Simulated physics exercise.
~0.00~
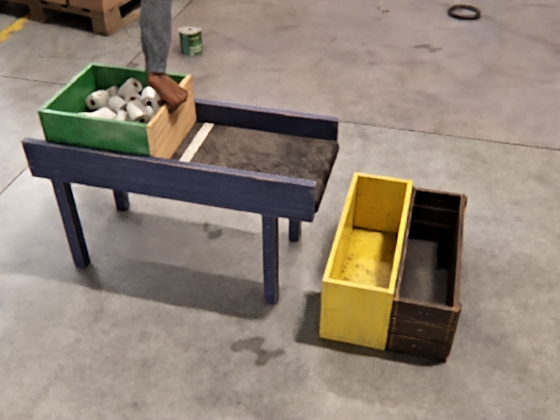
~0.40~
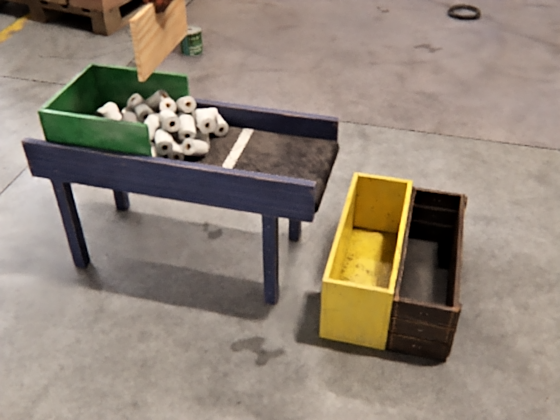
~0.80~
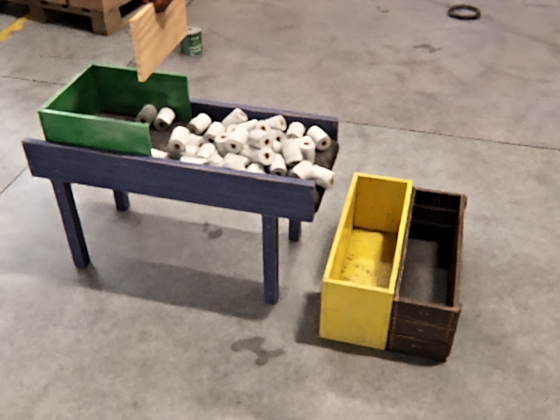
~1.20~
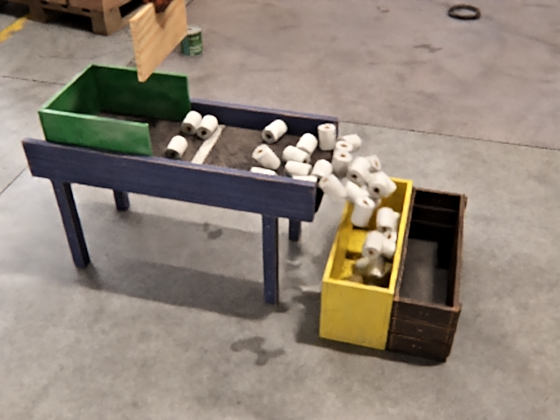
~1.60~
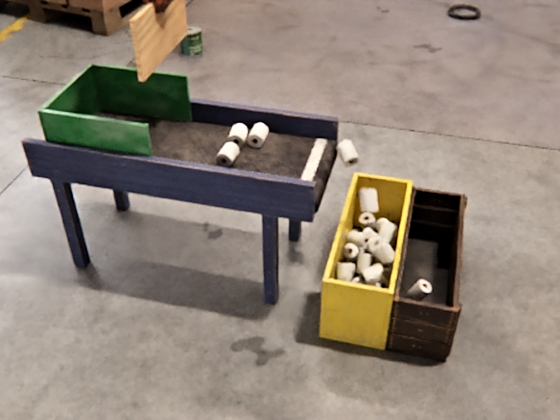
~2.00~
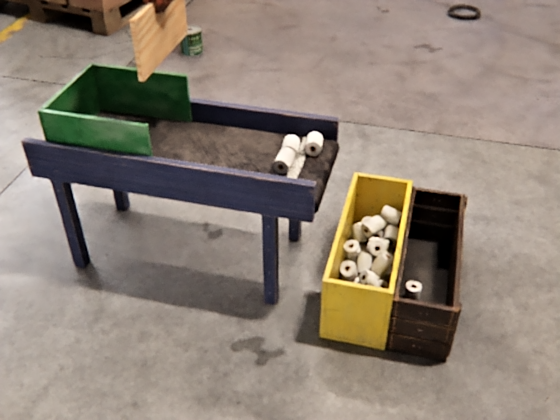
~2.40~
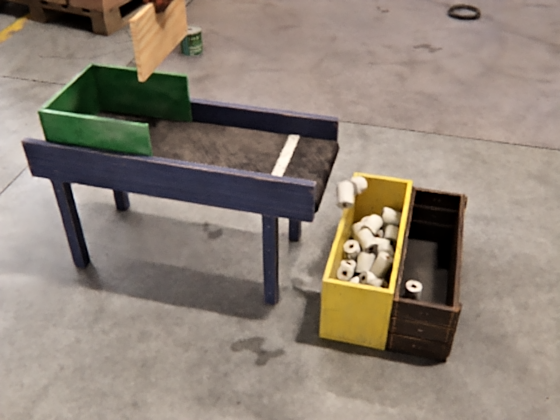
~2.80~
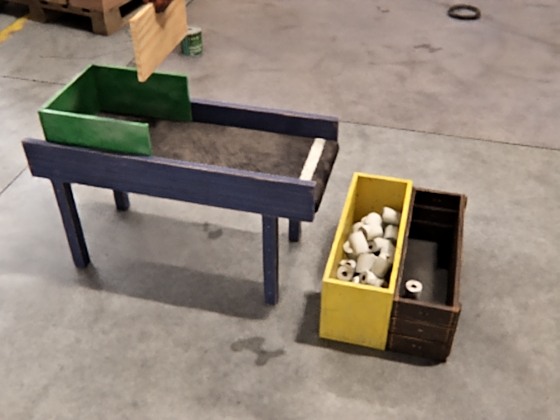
A hand lifts the gate and paper rolls ride the belt, nearly all dropping into the yellow tote.
